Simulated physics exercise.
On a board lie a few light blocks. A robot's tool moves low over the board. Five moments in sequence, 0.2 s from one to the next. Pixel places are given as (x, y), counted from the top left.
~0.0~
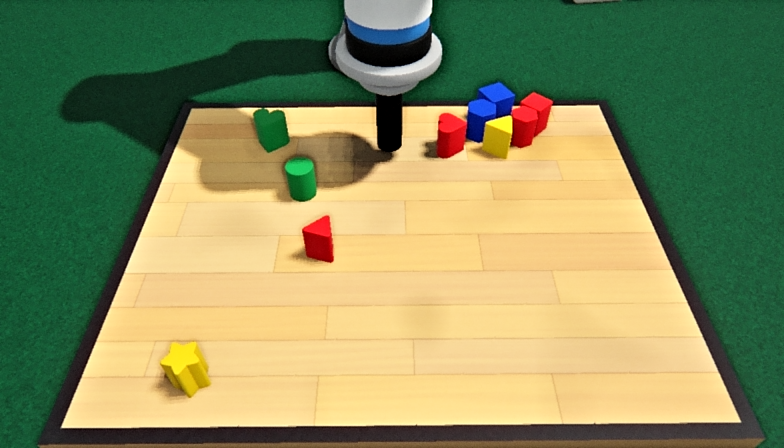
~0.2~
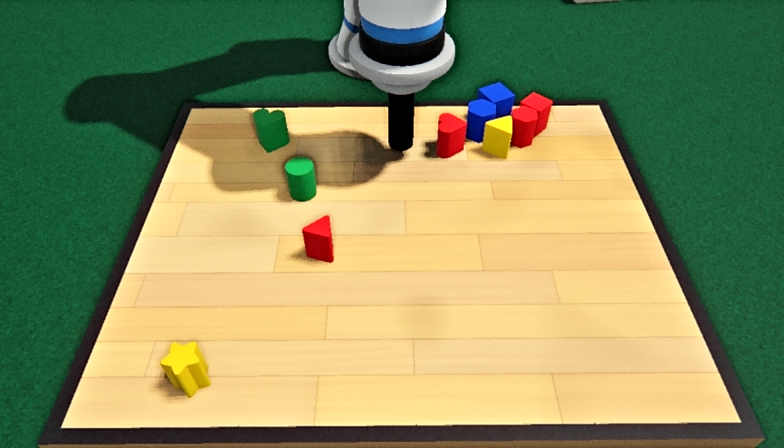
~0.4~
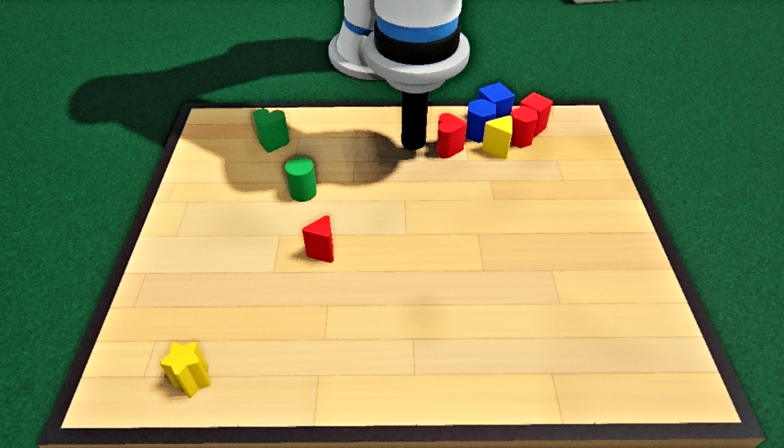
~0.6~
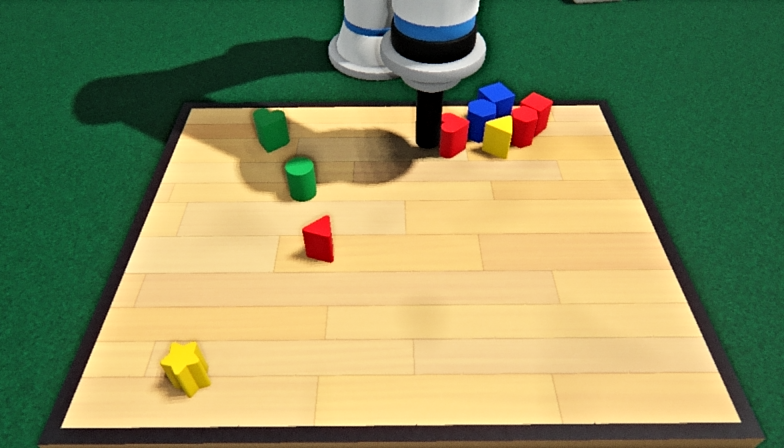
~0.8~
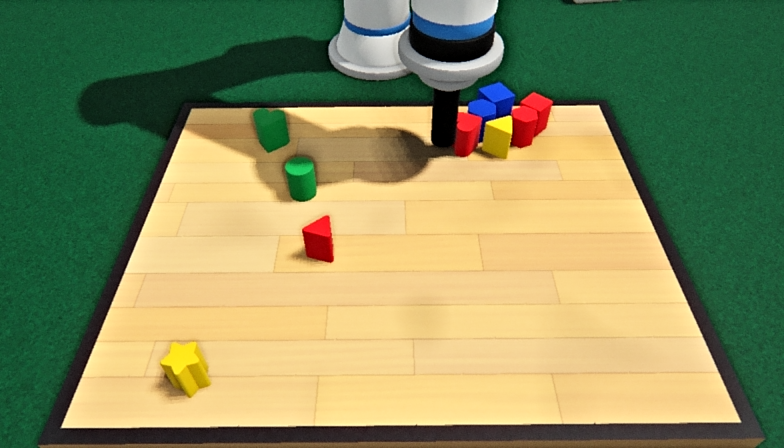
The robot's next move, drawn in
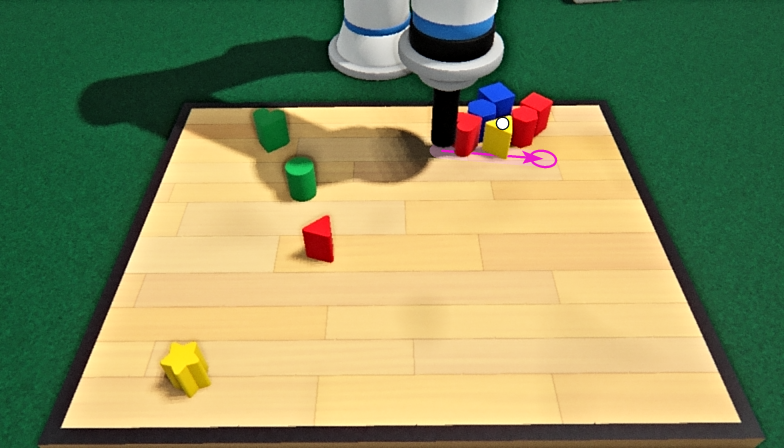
Robot arm sliding its black tool right across a wooden board, nudging a red heart-shaped block toward a cluster of coloured blocks.
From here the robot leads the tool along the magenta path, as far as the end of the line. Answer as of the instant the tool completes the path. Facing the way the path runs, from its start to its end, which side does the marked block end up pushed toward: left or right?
The answer is right.
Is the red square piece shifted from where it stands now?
Yes, that is what happens.
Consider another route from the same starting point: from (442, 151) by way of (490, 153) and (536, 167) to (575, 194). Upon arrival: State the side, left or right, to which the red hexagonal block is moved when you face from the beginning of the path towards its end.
Left-hand side.
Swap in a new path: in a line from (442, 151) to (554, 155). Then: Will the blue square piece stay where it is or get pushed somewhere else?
It shifts.
Path on the board, in a line from (442, 151) to (543, 159); the dot is on the yellow triangular piece.
The first path, step by step. One third of the way, tool (478, 143); red heart-shaped block (501, 121); blue hexagonal block (496, 105), turned 20° anticlockwise; yellow triangular piece (521, 128), turned 45° anticlockwise.
Two thirds of the way, tool (512, 146); red heart-shaped block (535, 123), turned 15° anticlockwise; blue hexagonal block (500, 105), turned 30° anticlockwise; yellow triangular piece (554, 133), turned 30° anticlockwise; red hexagonal block (554, 112), turned 45° anticlockwise; red square piece (543, 98), turned 45° anticlockwise.
At the end, tool (546, 148); red heart-shaped block (568, 124), turned 15° anticlockwise; blue hexagonal block (500, 105), turned 30° anticlockwise; yellow triangular piece (584, 138); red hexagonal block (568, 110), turned 95° anticlockwise; red square piece (544, 98), turned 55° anticlockwise.
